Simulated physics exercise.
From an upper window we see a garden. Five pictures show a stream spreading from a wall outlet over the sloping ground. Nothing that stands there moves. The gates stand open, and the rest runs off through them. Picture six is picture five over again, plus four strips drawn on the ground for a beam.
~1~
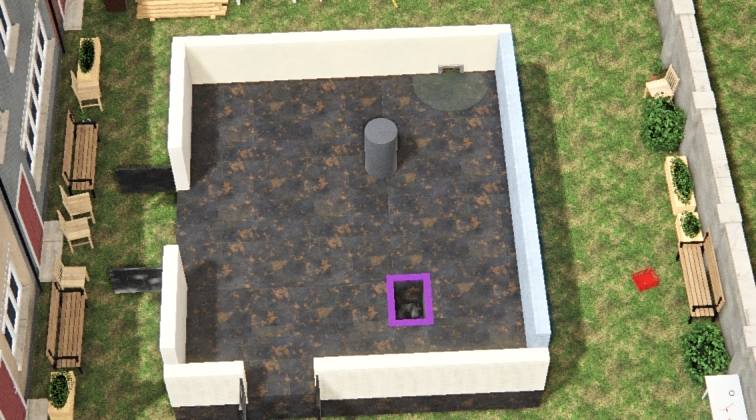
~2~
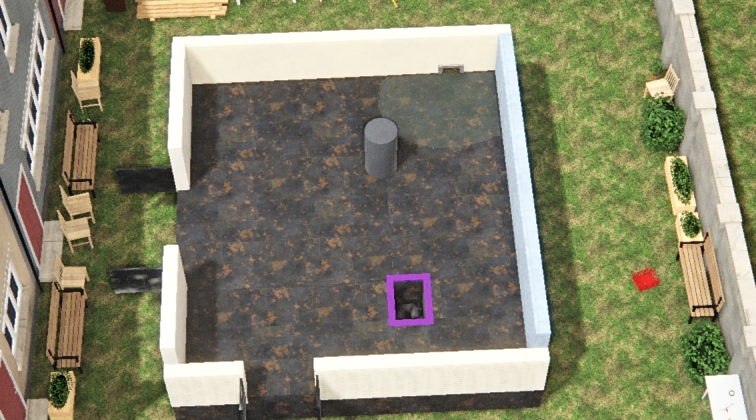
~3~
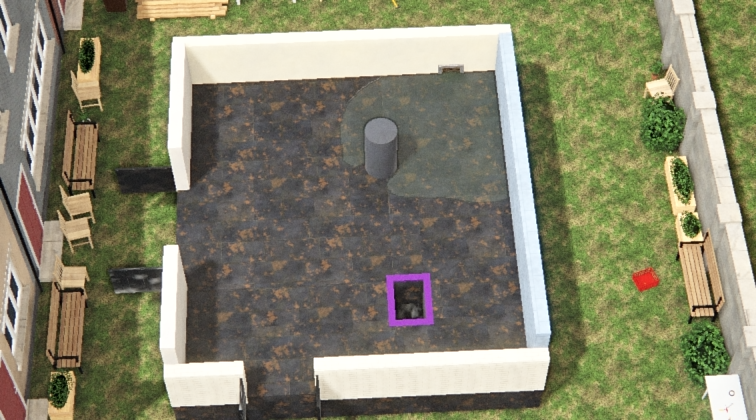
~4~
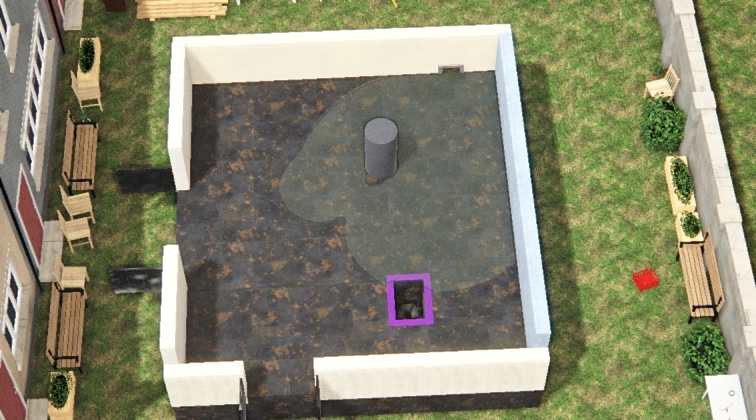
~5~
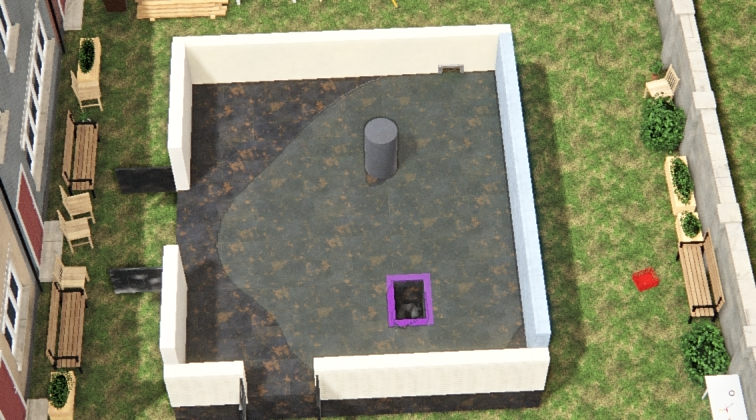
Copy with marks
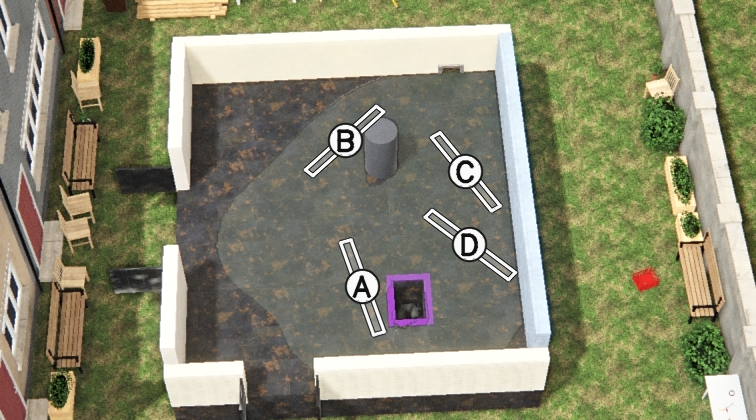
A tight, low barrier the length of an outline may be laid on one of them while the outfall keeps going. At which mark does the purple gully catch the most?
Use place A.
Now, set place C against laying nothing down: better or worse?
Worse.
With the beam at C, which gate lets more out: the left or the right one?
The right one.
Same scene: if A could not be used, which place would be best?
The answer is B.
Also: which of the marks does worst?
Here it is place D.
On the marked copy, A from (345, 241) to (379, 333); B from (309, 172) to (380, 109); C from (435, 135) to (495, 208); D from (428, 213) to (511, 276).
If A is chosen, about 43 % of the stream goes into the purple gully, about 57 % out by the gates.
If B is chosen, about 29 % of the stream goes into the purple gully, about 71 % out by the gates.
If C is chosen, about 18 % of the stream goes into the purple gully, about 82 % out by the gates.
If D is chosen, about 8 % of the stream goes into the purple gully, about 92 % out by the gates.
